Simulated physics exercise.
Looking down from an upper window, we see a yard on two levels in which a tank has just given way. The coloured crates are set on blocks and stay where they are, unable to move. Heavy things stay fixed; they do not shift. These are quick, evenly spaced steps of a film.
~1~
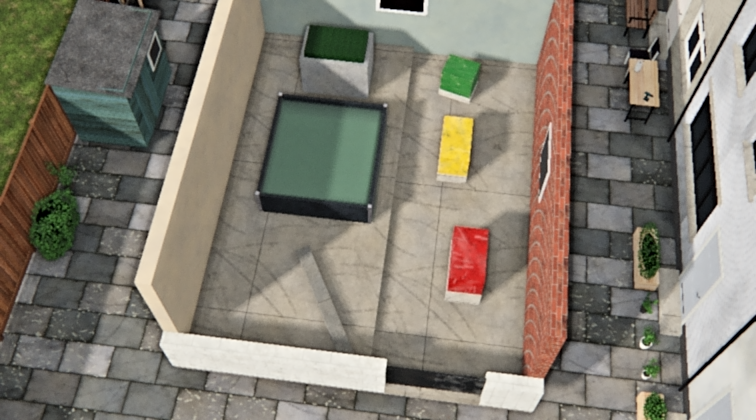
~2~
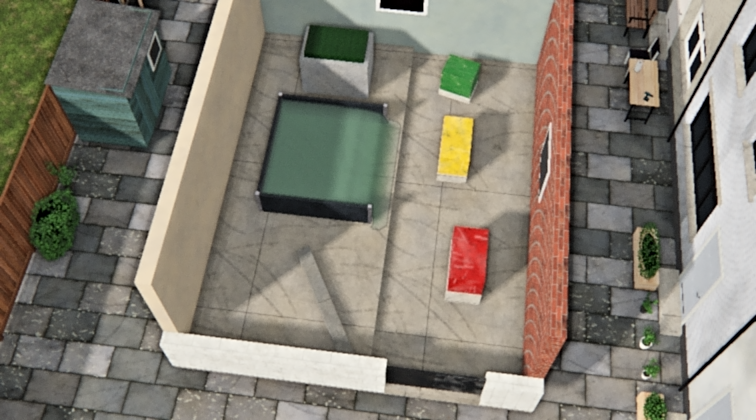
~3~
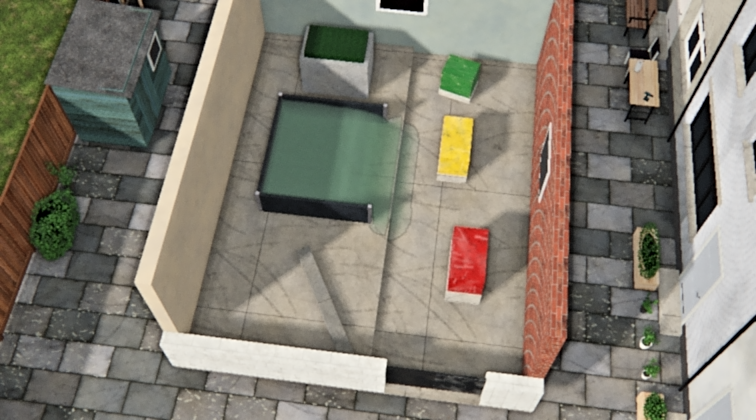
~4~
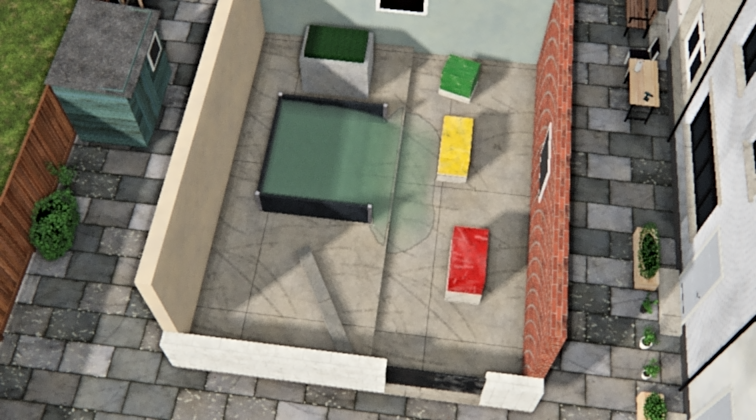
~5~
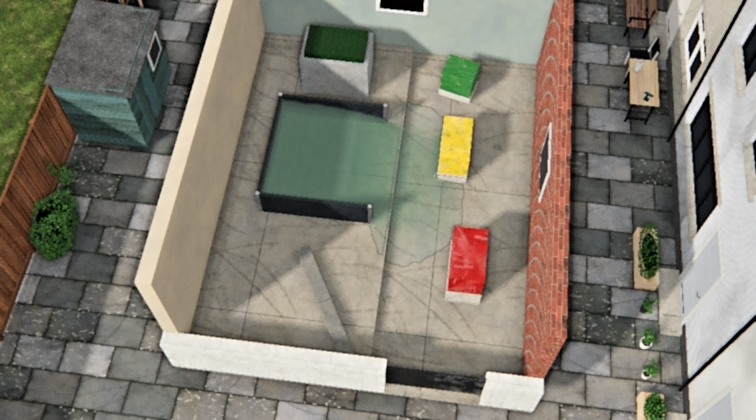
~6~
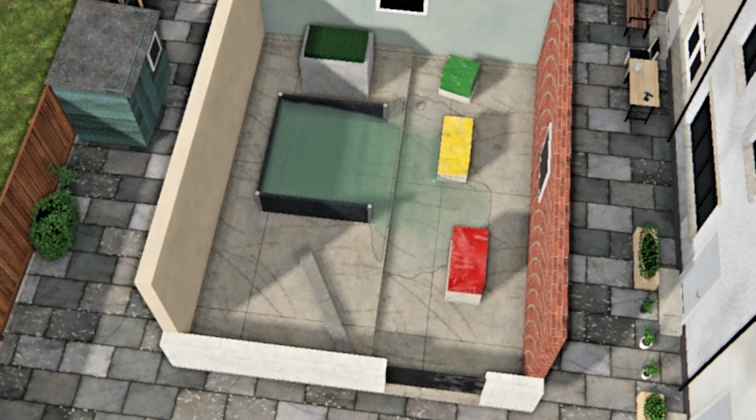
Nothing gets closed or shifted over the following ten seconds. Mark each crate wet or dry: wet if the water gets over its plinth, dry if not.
Red crate dry, green crate wet, yellow crate wet.
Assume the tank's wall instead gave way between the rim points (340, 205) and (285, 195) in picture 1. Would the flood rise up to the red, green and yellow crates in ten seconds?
Note - red is left dry; green is left dry; yellow is left dry.
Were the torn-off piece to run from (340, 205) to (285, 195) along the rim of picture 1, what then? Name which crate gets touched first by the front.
That would be the red-painted one.
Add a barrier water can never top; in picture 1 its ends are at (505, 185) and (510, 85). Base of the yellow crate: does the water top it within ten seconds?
Well, the yellow crate one gets flooded in the end.
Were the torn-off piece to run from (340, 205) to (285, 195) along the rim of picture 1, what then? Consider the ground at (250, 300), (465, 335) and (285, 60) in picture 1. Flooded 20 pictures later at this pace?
Drenched; drenched; spared.
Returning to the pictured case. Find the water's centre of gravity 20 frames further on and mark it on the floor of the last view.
Close to (435, 193), I reckon.
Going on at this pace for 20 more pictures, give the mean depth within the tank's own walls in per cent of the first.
I'd put it near 22 per cent.
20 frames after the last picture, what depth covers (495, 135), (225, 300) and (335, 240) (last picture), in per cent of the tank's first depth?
Estimate: 25, 0, 0 %.
A moment on, water covers 25 % of the floor; the red crate water round its plinth, the green crate water round its plinth, the yellow crate water round its plinth.
Next, water covers 40 % of the floor; the red crate water round its plinth, the green crate water round its plinth, the yellow crate water round its plinth.
Then, water covers 50 % of the floor; the red crate water round its plinth, the green crate water round its plinth, the yellow crate water round its plinth.
Later, water covers 55 % of the floor; the red crate water round its plinth, the green crate water round its plinth, the yellow crate water round its plinth.
In the end, water covers 50 % of the floor; the red crate stayed above the water, the green crate was topped, the yellow crate was topped.
